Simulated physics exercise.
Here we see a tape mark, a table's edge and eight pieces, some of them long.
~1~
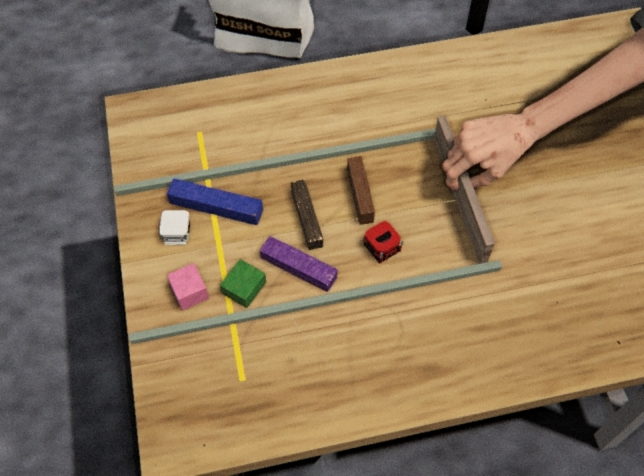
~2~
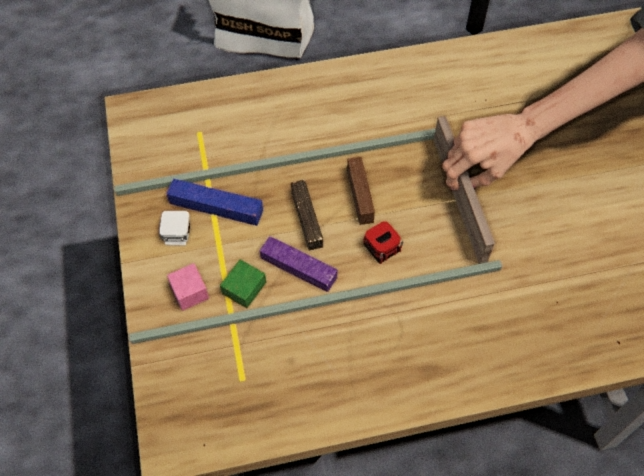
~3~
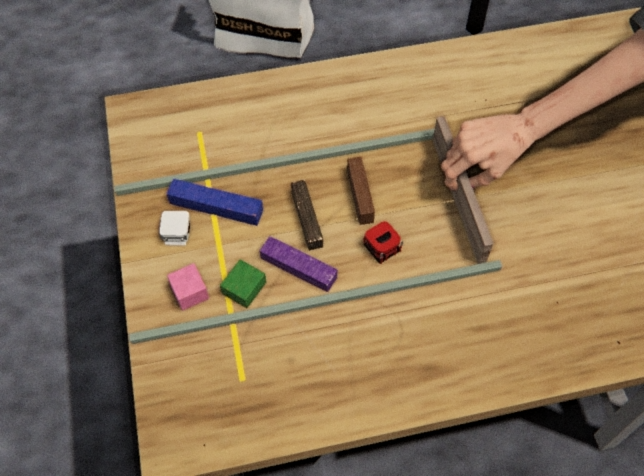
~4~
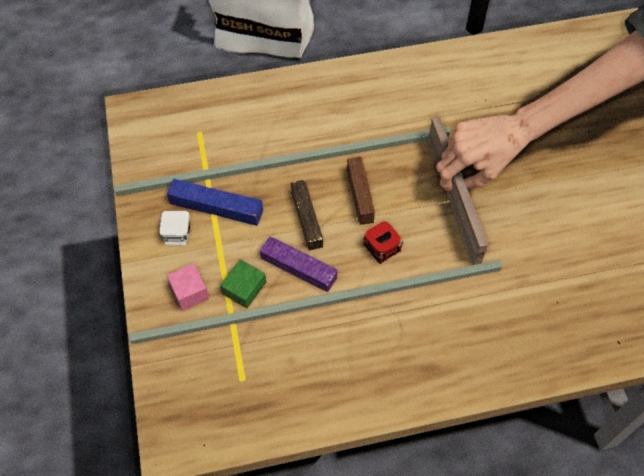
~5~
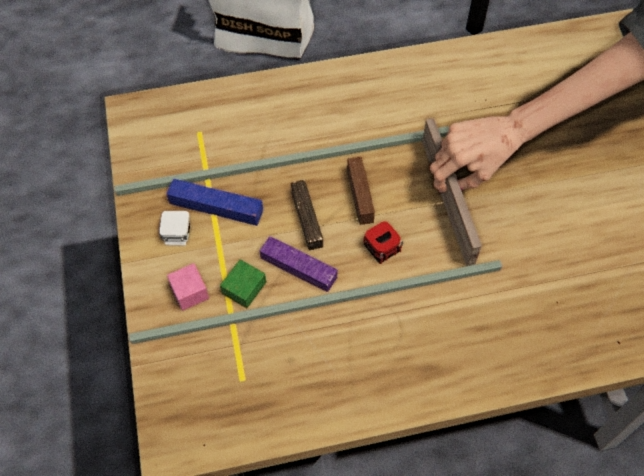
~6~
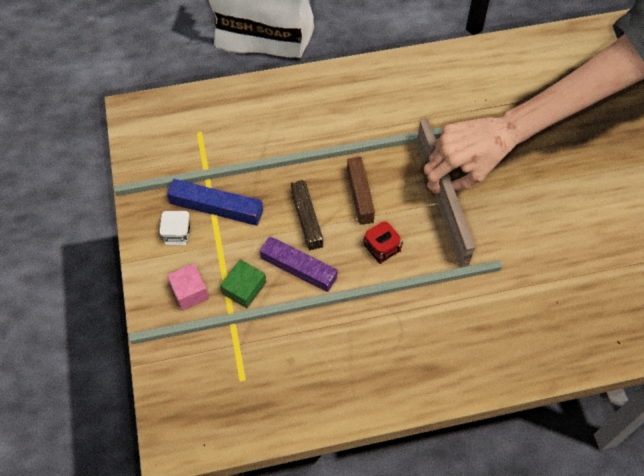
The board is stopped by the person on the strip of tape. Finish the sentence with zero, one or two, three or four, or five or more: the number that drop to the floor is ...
The number that drop to the floor is zero.
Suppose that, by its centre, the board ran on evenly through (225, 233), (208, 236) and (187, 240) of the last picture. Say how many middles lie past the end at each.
The counts are 0, 0 and 2, in that order.
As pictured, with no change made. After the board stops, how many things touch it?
So the total is 3.
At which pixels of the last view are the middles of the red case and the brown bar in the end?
Middles: Around (208, 263) and around (207, 219).
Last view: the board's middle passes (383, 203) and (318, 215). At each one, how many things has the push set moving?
Counting first: 1, next 4.
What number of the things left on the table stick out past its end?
The count is 1.
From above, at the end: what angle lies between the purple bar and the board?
It sits some 40° out of line.
Soon after, none off yet; white case at rest near (176, 228); pink block at rest near (188, 287); blue bar at rest near (215, 202).
At rest, the number that fall off is zero.
